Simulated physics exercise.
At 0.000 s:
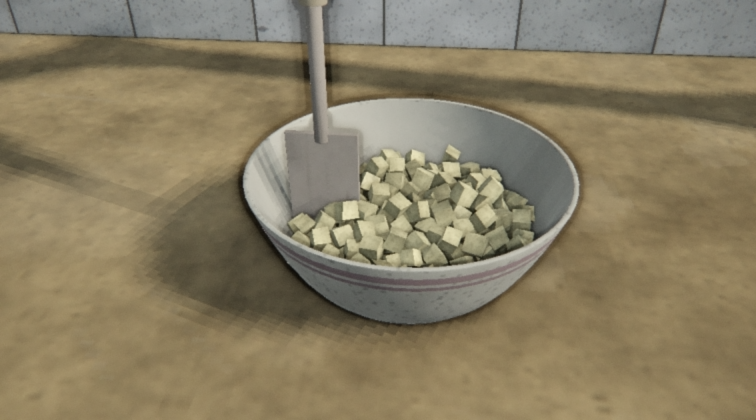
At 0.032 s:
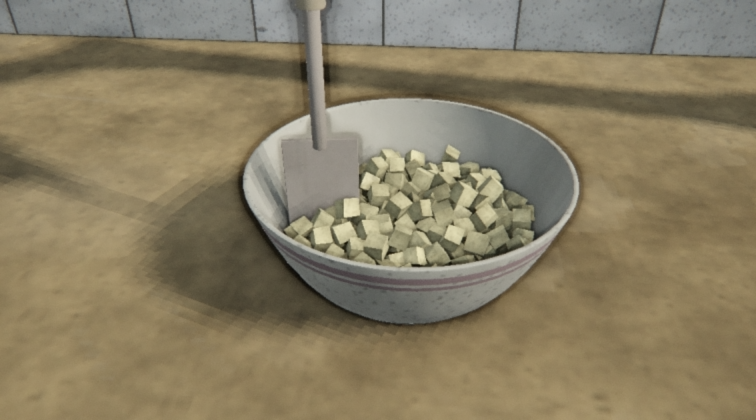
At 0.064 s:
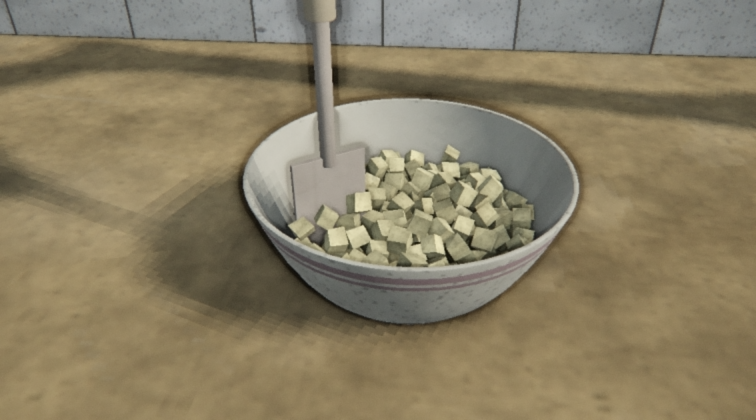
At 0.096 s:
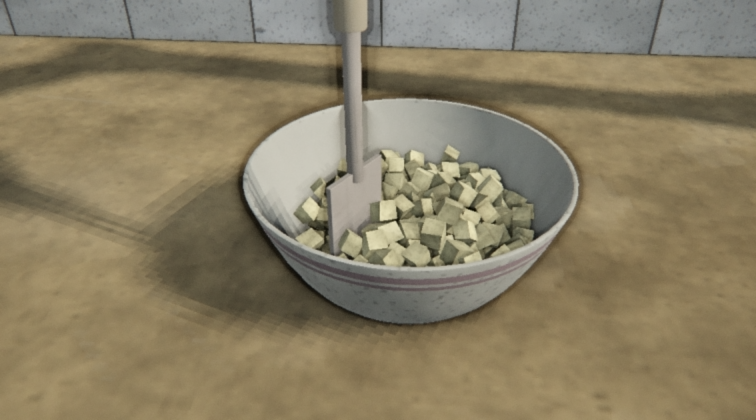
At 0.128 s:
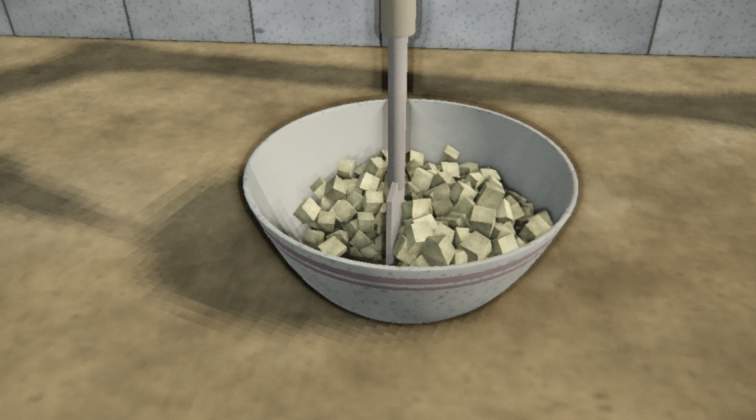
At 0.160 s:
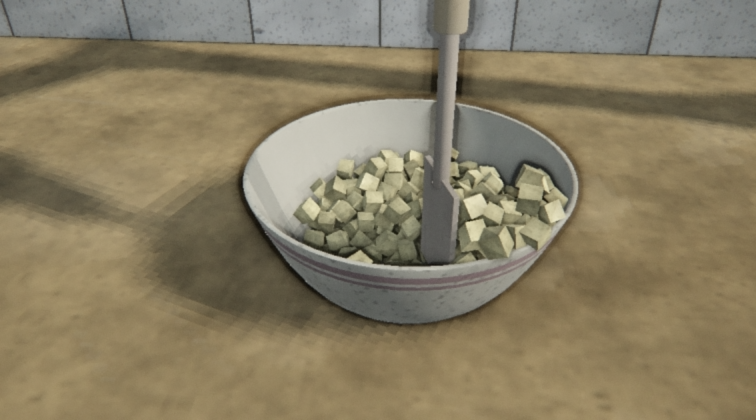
A grey flat-bladed spoon sweeping left to right through pale vegetable cubes in a white bowl, pushing them toward the right side.
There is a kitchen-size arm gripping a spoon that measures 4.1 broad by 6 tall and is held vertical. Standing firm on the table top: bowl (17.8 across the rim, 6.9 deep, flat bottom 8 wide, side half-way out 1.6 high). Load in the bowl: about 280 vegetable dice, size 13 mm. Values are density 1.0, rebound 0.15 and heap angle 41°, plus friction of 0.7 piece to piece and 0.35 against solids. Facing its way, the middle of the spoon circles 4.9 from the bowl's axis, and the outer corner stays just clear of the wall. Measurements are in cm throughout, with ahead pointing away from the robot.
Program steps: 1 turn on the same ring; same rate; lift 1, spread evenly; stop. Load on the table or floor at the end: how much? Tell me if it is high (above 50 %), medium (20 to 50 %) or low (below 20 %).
It is medium, 20 to 50 %.
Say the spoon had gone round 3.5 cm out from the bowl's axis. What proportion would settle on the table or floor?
It would come to about 25 per cent.
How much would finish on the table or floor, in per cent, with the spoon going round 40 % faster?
35 %.
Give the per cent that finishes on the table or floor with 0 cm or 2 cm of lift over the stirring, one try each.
Try one: Around 30 %; try two: Around 25 %.
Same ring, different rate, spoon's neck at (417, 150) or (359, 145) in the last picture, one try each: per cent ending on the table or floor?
Around 25 and 10 per cent respectively.
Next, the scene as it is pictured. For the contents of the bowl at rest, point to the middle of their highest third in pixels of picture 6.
At about (366, 252).
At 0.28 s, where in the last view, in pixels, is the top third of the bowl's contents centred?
(452, 152), roughly.
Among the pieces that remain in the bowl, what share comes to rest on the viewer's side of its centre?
Around 70 percent of it.
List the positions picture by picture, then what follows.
In the first picture, the spoon neck at (320, 107), 0° round; upper third of the load around (416, 212), from x 300 to 525, top at y 155; 276 in the bowl.
In the second picture, the spoon neck at (318, 113), 10° round; upper third of the load around (414, 214), from x 295 to 525, top at y 155.
In the third picture, the spoon neck at (326, 129), 35° round; upper third of the load around (416, 218), from x 300 to 520, top at y 155.
In the fourth picture, the spoon neck at (354, 143), 60° round; upper third of the load around (432, 227), from x 305 to 520, top at y 155.
In the fifth picture, the spoon neck at (396, 150), 86° round; upper third of the load around (452, 222), from x 305 to 540, top at y 155.
In the sixth picture, the spoon neck at (443, 148), 111° round; upper third of the load around (479, 211), from x 305 to 550, top at y 155; 274 in the bowl, 2 in flight or on the tool.
After 0.28 s, 204° round, highest piece 10 above the table; 246 in the bowl, 3 on the table or floor, 27 in flight or on the tool.
After 0.40 s, 298° round, highest piece 9 above the table; 220 in the bowl, 33 on the table or floor, 23 in flight or on the tool.
After 0.65 s, 0° round, highest piece 7 above the table; 194 in the bowl, 81 on the table or floor, 1 in flight or on the tool.
After 1.35 s, 0° round, highest piece 7 above the table; 194 in the bowl, 82 on the table or floor.
In the end, 194 in the bowl, 82 on the table or floor. That is 30 % on the table or floor.
